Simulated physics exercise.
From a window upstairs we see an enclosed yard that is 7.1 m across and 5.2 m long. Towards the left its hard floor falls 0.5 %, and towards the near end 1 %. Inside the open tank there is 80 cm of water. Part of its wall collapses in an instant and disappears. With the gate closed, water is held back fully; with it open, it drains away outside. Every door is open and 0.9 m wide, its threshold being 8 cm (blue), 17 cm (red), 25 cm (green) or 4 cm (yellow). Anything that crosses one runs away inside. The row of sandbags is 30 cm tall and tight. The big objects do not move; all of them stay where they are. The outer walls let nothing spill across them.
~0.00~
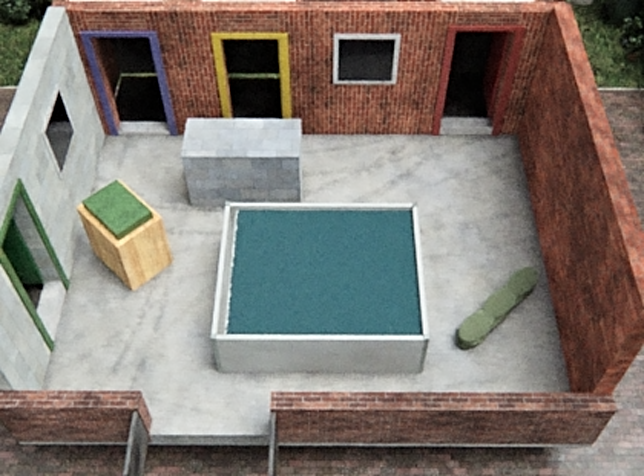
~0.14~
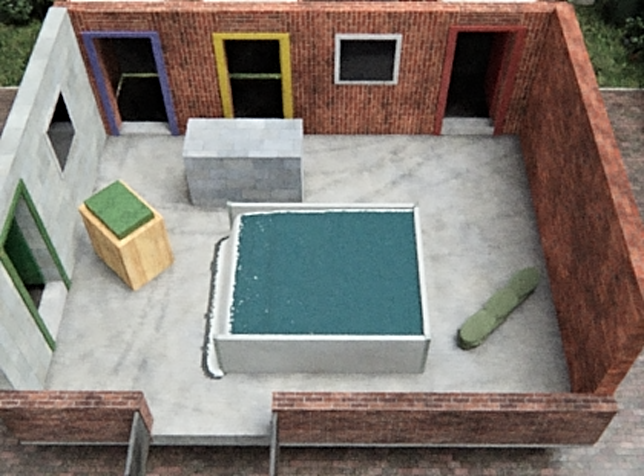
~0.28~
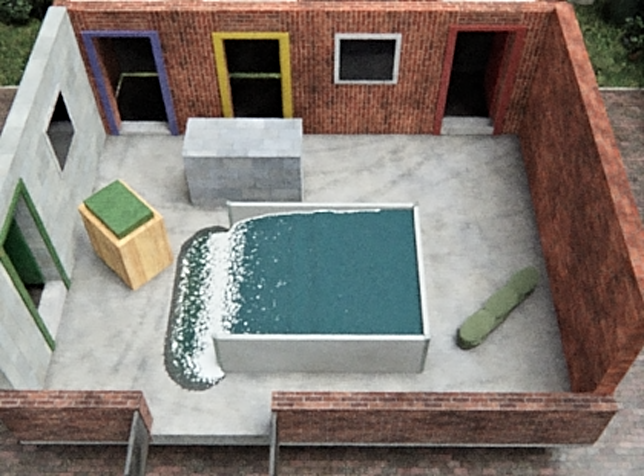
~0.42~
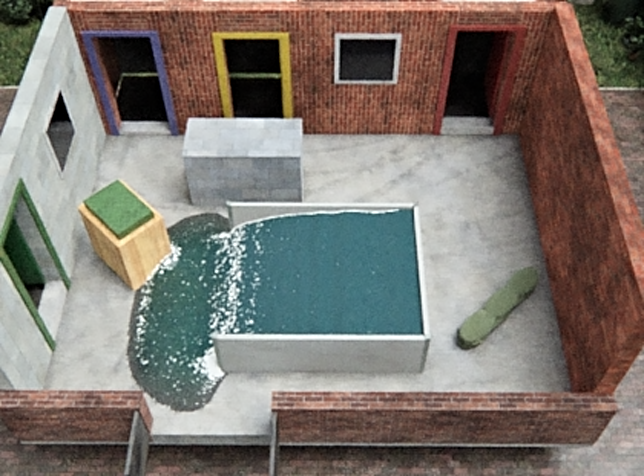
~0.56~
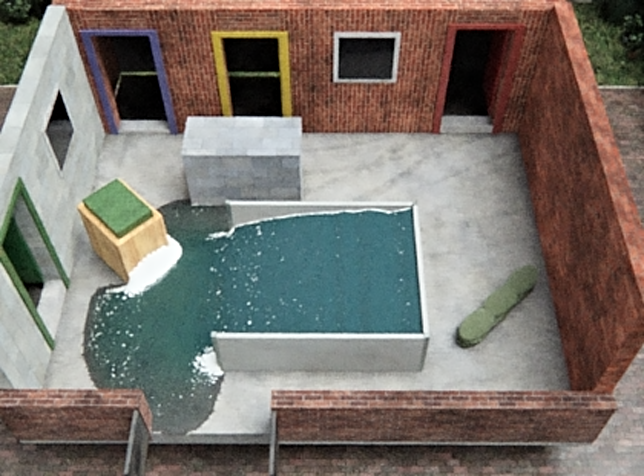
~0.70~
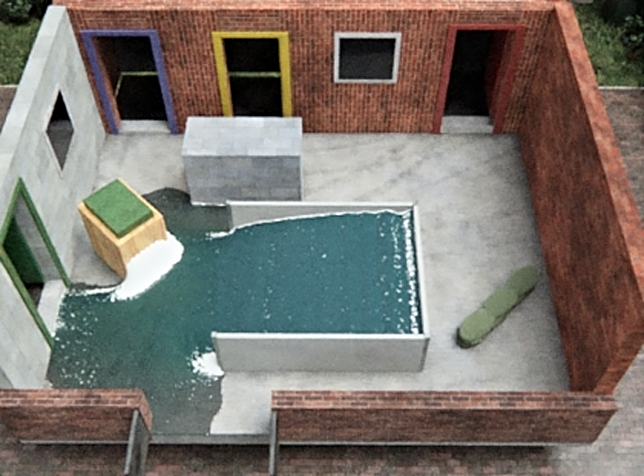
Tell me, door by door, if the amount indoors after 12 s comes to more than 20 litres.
One by one: At the blue door the limit will be crossed; at the red door the limit will not be crossed; at the green door the limit will be crossed; at the yellow door the limit will be crossed.
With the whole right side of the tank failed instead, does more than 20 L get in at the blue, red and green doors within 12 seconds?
Note: Blue beyond the mark, red beyond the mark, green short of the mark.
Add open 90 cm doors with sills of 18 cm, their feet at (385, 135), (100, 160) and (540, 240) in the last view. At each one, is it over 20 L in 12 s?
Per doorway, in order: Insufficient / sufficient / insufficient.
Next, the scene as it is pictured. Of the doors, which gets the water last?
Door: Red.
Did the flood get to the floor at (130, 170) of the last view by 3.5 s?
Soaked.
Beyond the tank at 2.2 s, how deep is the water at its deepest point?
About 61 cm.
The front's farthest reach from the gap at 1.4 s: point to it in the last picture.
That would be close to (105, 140).
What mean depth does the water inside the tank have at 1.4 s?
45 cm.
After 1.4 s water covers 30 % of the floor and is deepest (64 cm) near (37, 415); blue door not reached, red door not reached, green door 47 cm at the sill, 98 L in, yellow door not reached.
After 2.2 s water covers 35 % of the floor and is deepest (61 cm) near (37, 415); blue door 26 cm at the sill, 40 L in, red door not reached, green door 50 cm at the sill, 215 L in, yellow door not reached.
After 3.5 s water covers 50 % of the floor and is deepest (42 cm) near (71, 279); blue door 30 cm at the sill, 236 L in, red door not reached, green door 37 cm at the sill, 357 L in, yellow door 3 cm at the sill, 0 L in.
After 7.0 s water covers 90 % of the floor and is deepest (18 cm) near (78, 250); blue door 15 cm at the sill, 531 L in, red door 3 cm at the sill, 0 L in, green door 14 cm at the sill, 396 L in, yellow door 8 cm at the sill, 18 L in.
After 12.0 s water covers 95 % of the floor and is deepest (16 cm) near (37, 415); blue door 5 cm at the sill, 572 L in, red door 6 cm at the sill, 0 L in, green door 12 cm at the sill, 396 L in, yellow door 5 cm at the sill, 40 L in.
